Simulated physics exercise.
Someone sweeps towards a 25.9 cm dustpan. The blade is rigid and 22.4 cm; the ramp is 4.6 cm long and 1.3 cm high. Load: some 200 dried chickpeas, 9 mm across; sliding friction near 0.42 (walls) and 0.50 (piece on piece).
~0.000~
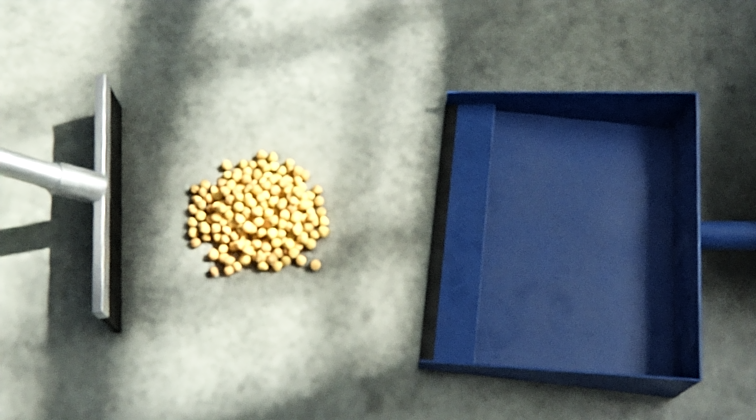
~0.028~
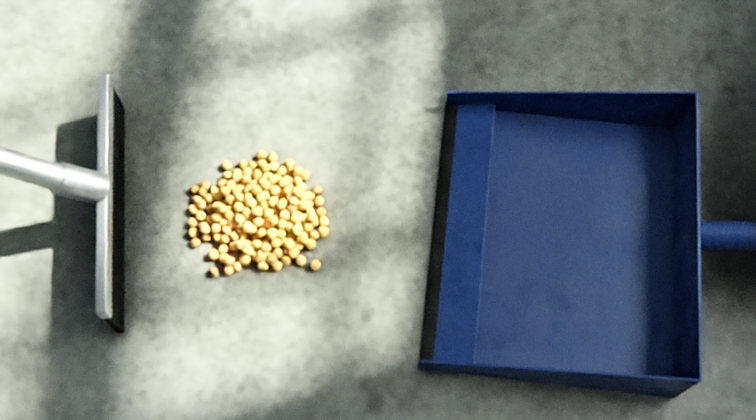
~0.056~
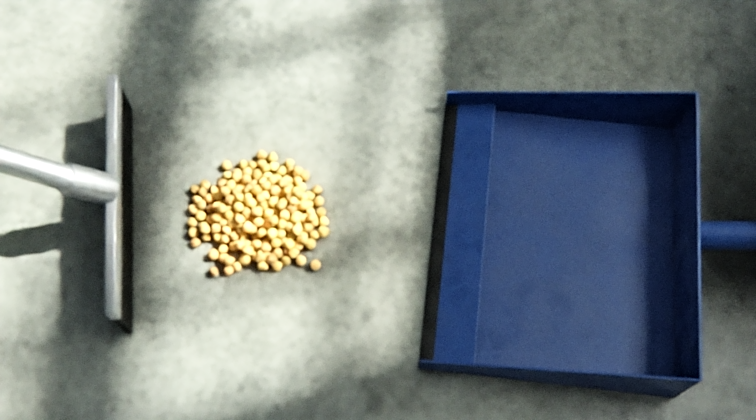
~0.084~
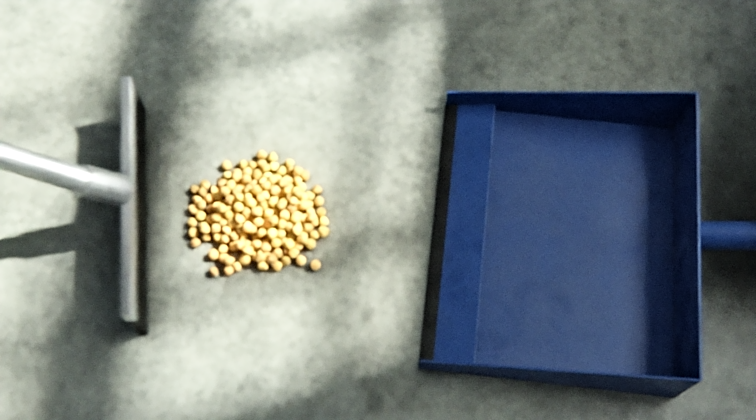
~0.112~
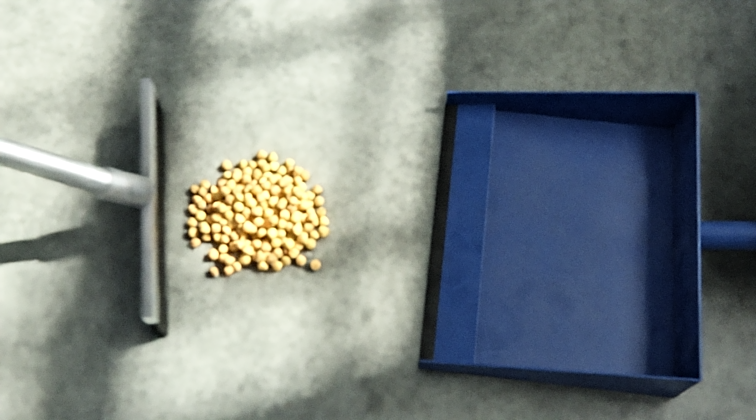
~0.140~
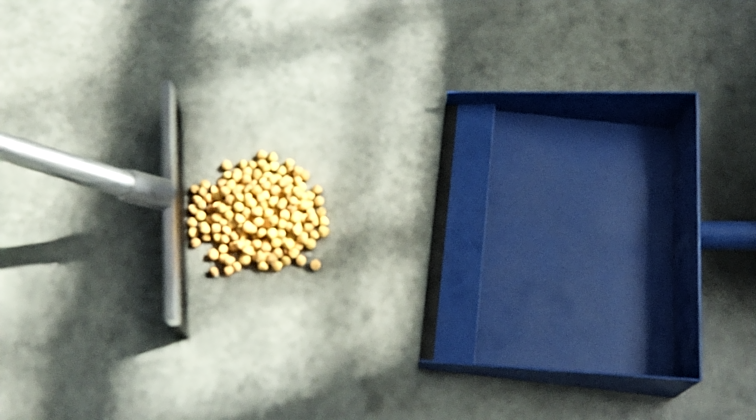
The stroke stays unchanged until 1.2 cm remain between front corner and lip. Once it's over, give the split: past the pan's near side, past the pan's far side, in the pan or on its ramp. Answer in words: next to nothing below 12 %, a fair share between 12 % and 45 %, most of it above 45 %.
Near side - next to nothing; far side - next to nothing; pan - a fair share.
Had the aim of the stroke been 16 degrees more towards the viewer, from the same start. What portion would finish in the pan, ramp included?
About 15 percent would end up there.
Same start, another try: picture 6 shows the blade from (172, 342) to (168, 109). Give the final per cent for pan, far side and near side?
You'd see pan at 15, far at 0 and near at 0.
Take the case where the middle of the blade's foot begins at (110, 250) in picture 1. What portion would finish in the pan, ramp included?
Estimate: ~ 25 %.
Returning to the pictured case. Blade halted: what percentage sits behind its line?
Around 0 in a hundred.
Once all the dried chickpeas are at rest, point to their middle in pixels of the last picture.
Approximately (429, 218) in the last picture.
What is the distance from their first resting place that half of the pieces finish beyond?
That distance is close to 16 cm.
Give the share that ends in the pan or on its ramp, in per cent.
I'd say around 30 percent.
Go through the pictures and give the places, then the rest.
In the first picture, blade from (102, 312) to (104, 84), moved 0.0 cm, 0 of the pieces shifted so far; middle of the pieces at (259, 213); pan at (575, 244).
In the second picture, blade from (105, 312) to (107, 84), moved 0.3 cm, 0 of the pieces shifted so far; middle of the pieces at (259, 213).
In the third picture, blade from (114, 313) to (115, 85), moved 1.0 cm, 0 of the pieces shifted so far; middle of the pieces at (259, 213).
In the fourth picture, blade from (130, 315) to (129, 86), moved 2.4 cm, 0 of the pieces shifted so far; middle of the pieces at (259, 213).
In the fifth picture, blade from (151, 317) to (148, 88), moved 4.1 cm, 0 of the pieces shifted so far; middle of the pieces at (259, 213).
In the sixth picture, blade from (173, 319) to (169, 90), moved 6.0 cm, 0 of the pieces shifted so far; middle of the pieces at (259, 213); pan at (575, 244). Its pace works out near 0.67 m/s.
After 0.29 s, middle of the blade 13 cm from the lip; 0 % over the lip, far side 0 %, near side 0 %.
After 0.39 s, middle of the blade 6 cm from the lip; 0 % over the lip, far side 0 %, near side 0 %.
After 0.63 s, middle of the blade 4 cm from the lip; 30 % over the lip, far side 5 %, near side 0 %.
By 1.2 s all is still; near side 0 %, far side 5 %, pan 30 %, in front of the lip or behind the blade 70 %.
